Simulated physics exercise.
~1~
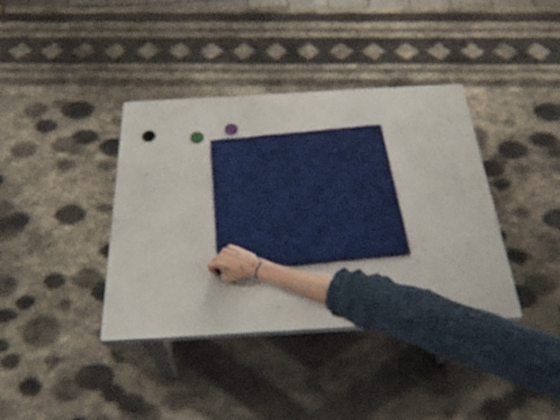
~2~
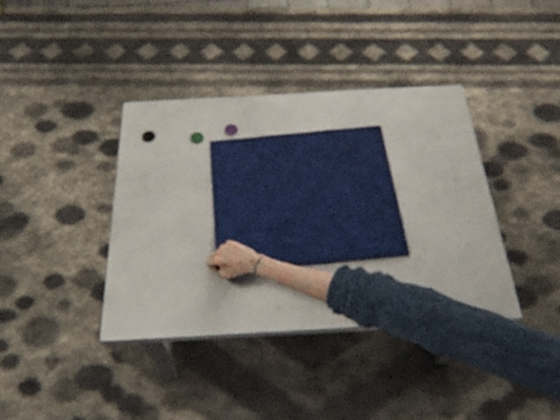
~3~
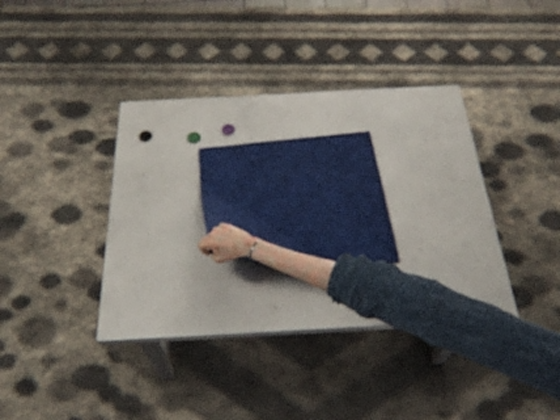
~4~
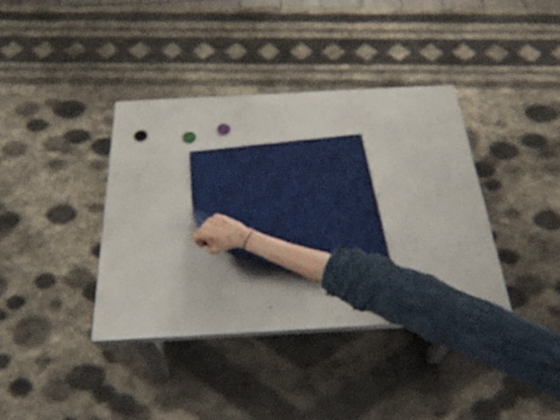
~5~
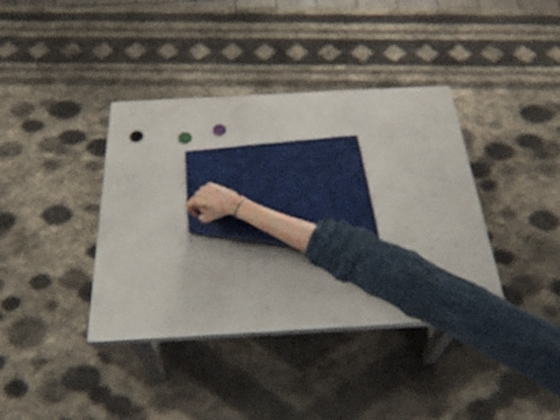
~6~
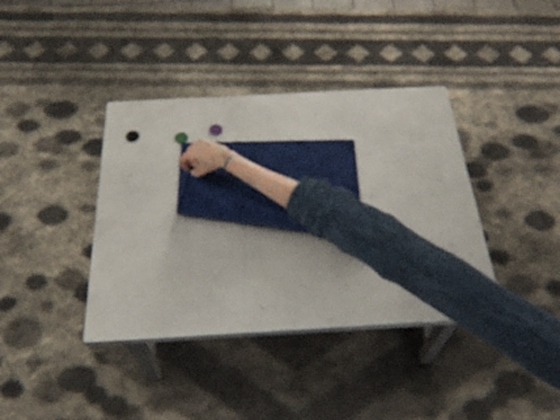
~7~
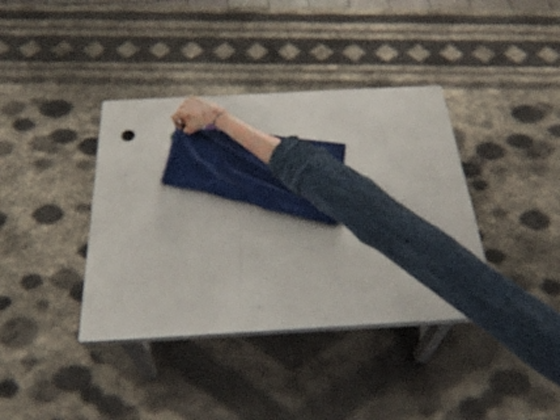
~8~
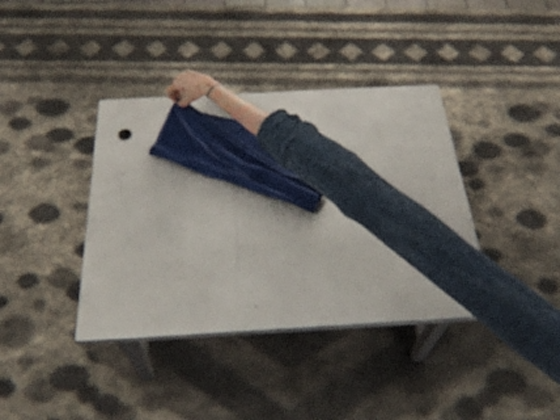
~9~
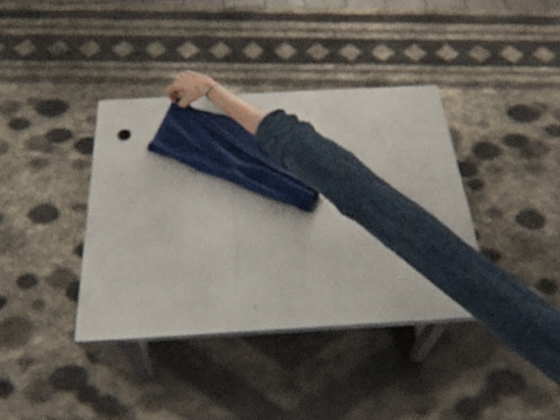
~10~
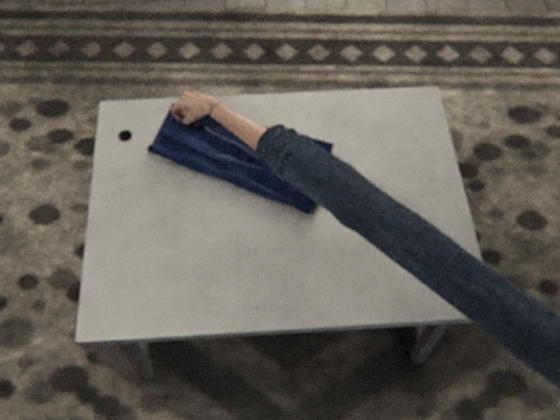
On a patterned carpet or tiled floor stands a pale table, seen from high above at a slant. A dark blue cloth lies flat on it, with a black, a green and a purple disc in a row near the far left edge. A hand in a dark blue-grey sleeve, reaching from the right, grips the cloth's near left corner and draws it away from the viewer, folding the cloth over itself. The hand carries the corner past the far edge of the cloth, then lowers it slightly. At the end the bunched cloth hides the green and purple discs, the black one stays visible, and the hand still rests on the corner.
